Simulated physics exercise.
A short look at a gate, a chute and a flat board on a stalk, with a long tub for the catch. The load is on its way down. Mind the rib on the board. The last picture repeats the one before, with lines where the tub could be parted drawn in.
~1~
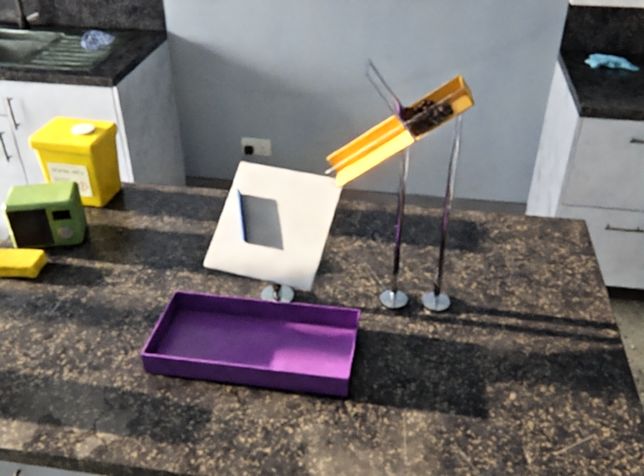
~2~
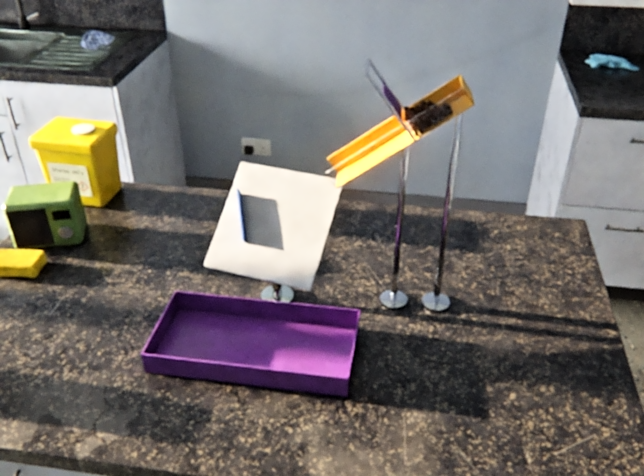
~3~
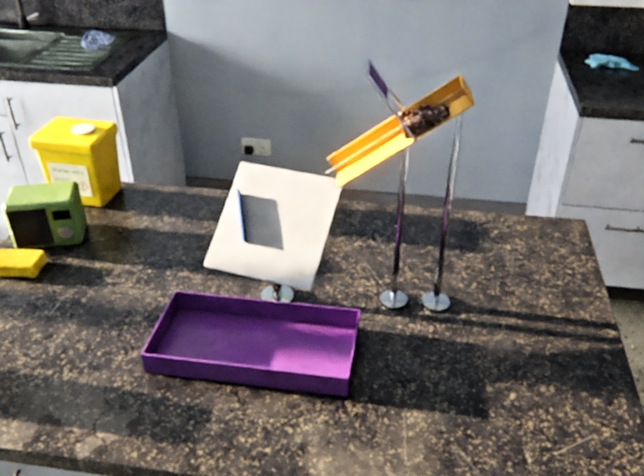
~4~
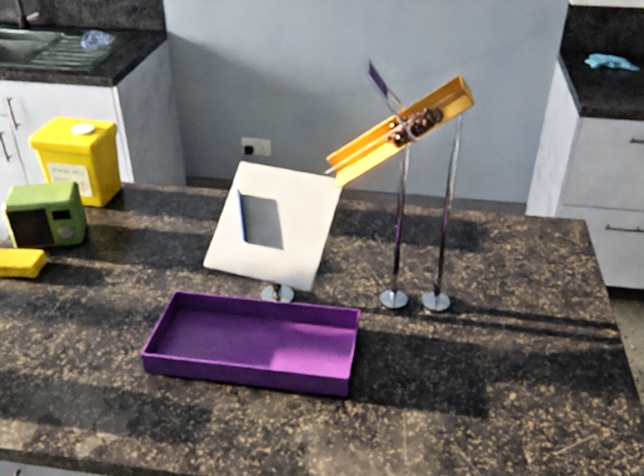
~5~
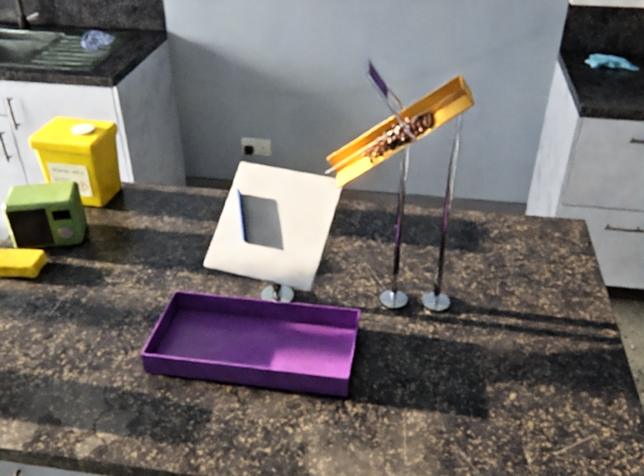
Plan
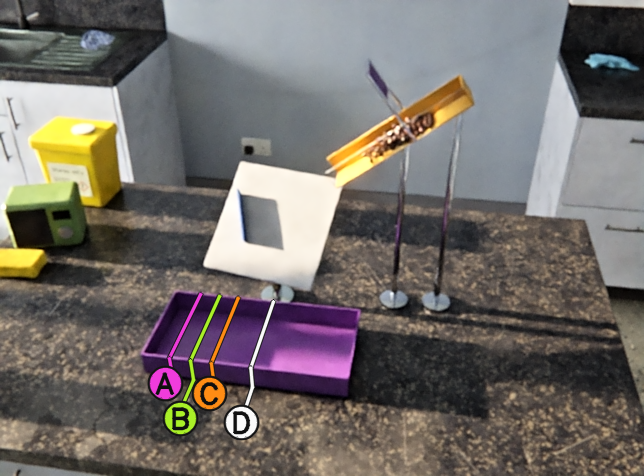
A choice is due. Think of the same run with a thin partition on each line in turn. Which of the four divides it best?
C.
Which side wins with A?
Right.
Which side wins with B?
Right.
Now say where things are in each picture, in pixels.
In the first frame, load behind the gate at (424, 114), chocolate balls; lip of the chute at (338, 180), sloping fairly steeply.
In the second frame, middle of the board at (274, 223), tilted fairly steeply; middle of its low edge at (255, 278); of its high edge at (291, 171).
In the third frame, front corners of the tub at (142, 354) and (348, 378), empty; front of the load at (406, 135).
In the fourth frame, middle of the load at (410, 125); its front at (388, 142), about a third of the way to the lip; rib from (237, 189) to (243, 239).
In the fifth frame, middle of the load at (397, 137); its front at (366, 155), about two thirds of the way to the lip.
On the marked copy, line A crosses the front rim at (169, 357); line B crosses the front rim at (190, 359); line C crosses the front rim at (211, 362); line D crosses the front rim at (251, 367).
If A is chosen, of what is caught, a small part on the left of the divider, nearly all on the right.
If B is chosen, of what is caught, a small part on the left of the divider, nearly all on the right.
If C is chosen, of what is caught, about half on the left of the divider, about half on the right.
If D is chosen, of what is caught, nearly all on the left of the divider, a stray few on the right.
